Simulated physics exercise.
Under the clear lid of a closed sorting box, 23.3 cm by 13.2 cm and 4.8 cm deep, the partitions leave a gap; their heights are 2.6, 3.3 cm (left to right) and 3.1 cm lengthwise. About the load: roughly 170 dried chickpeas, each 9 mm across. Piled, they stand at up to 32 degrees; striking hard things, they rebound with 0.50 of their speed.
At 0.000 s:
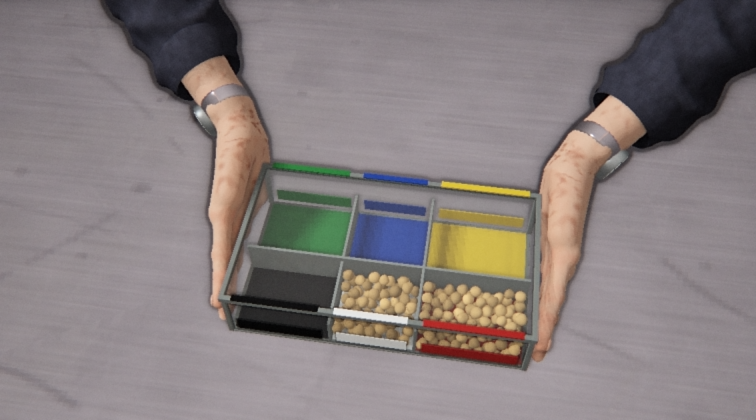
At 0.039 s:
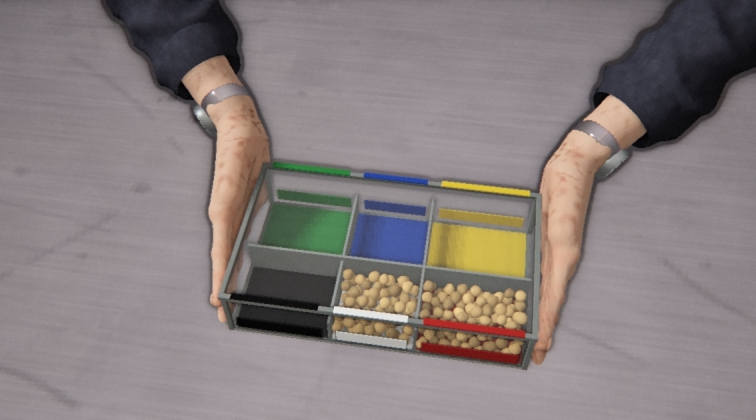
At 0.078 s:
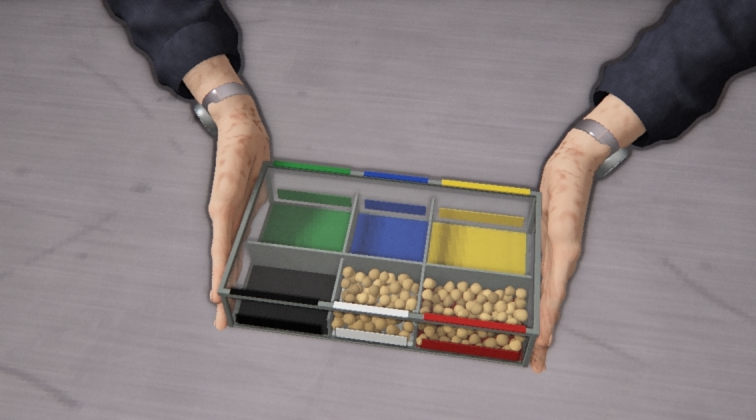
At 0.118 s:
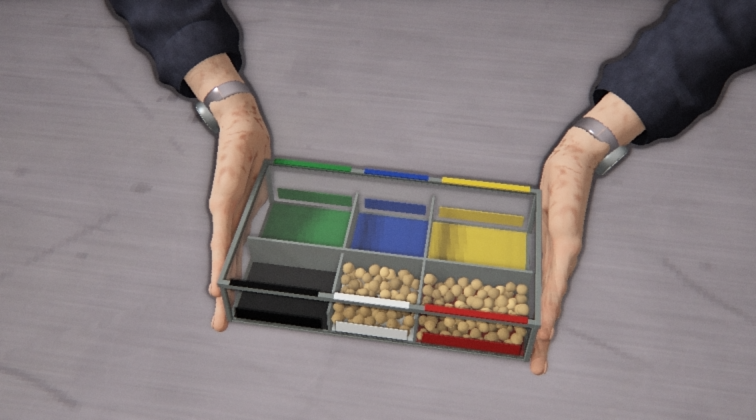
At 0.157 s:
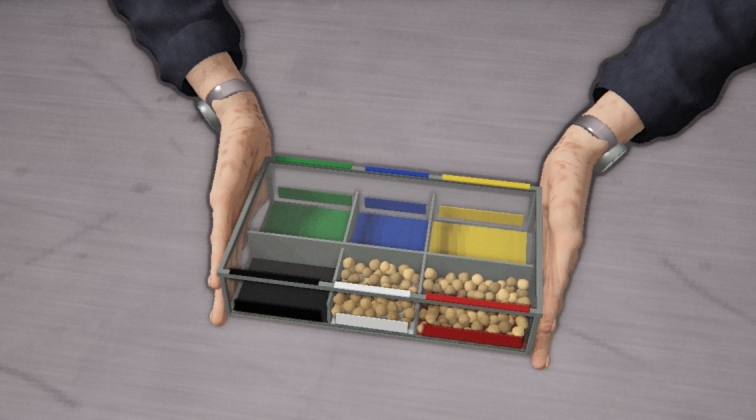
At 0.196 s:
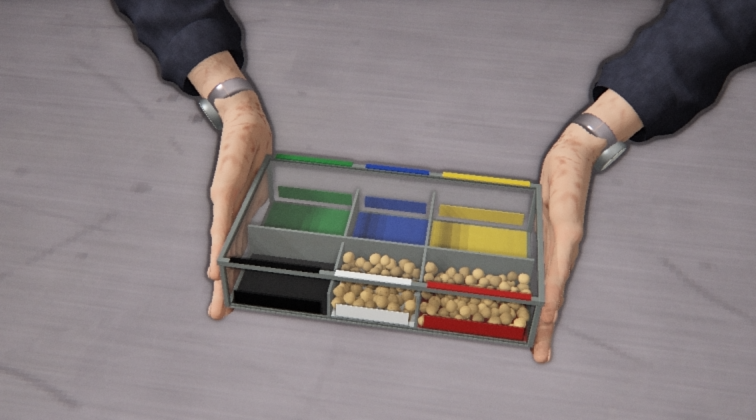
On a grey, scuffed surface, two hands hold a clear-lidded box of coloured compartments by its ends and gradually tilt it, the near side rising, while the dried chickpeas stay in the white and red sections at the front.
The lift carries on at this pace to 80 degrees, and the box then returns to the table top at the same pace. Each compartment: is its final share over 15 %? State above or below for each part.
Red: Clears the bar; blue: Does not clear the bar; green: Does not clear the bar; yellow: Does not clear the bar; white: Clears the bar; black: Does not clear the bar.
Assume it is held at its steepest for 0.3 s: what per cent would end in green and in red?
In per cent: Green 0, red 50.
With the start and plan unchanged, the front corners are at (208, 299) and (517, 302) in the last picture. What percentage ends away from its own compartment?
In that case some 25 per cent.
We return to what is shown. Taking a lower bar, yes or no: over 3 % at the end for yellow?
Yellow compartment - above it.
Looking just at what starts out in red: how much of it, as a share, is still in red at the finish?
90 %.
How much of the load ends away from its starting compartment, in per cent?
Share changed: Approx. 15 %.
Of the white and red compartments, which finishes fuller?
Red.
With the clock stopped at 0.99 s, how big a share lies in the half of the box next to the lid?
Around 10 %.
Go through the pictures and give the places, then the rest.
In the first picture, box tilt 0 degrees, front corners at (224, 297) and (532, 337); red 55 %, white 45 %.
In the second picture, box tilt 1 degrees, front corners at (224, 295) and (533, 336).
In the third picture, box tilt 2 degrees, front corners at (224, 290) and (534, 331).
In the fourth picture, box tilt 5 degrees, front corners at (223, 282) and (535, 322), lowest corner left back.
In the fifth picture, box tilt 9 degrees, front corners at (223, 271) and (537, 311), lowest corner left back.
In the sixth picture, box tilt 13 degrees, front corners at (223, 260) and (539, 300), lowest corner left back; red 55 %, white 45 %. The box's pace is about 95 degrees a second.
After 0.99 s, tilt 80 degrees; red 55 %, white 45 %.
Then, at 1.52 s, tilt 36 degrees; red 50 %, blue 5 %, yellow 10 %, white 35 %.
After 2.11 s, tilt 0 degrees; red 50 %, blue 5 %, yellow 10 %, white 35 %.
By 2.4 s all is still; red 50 %, blue 5 %, green 0 %, yellow 10 %, white 35 %, black 0 %.
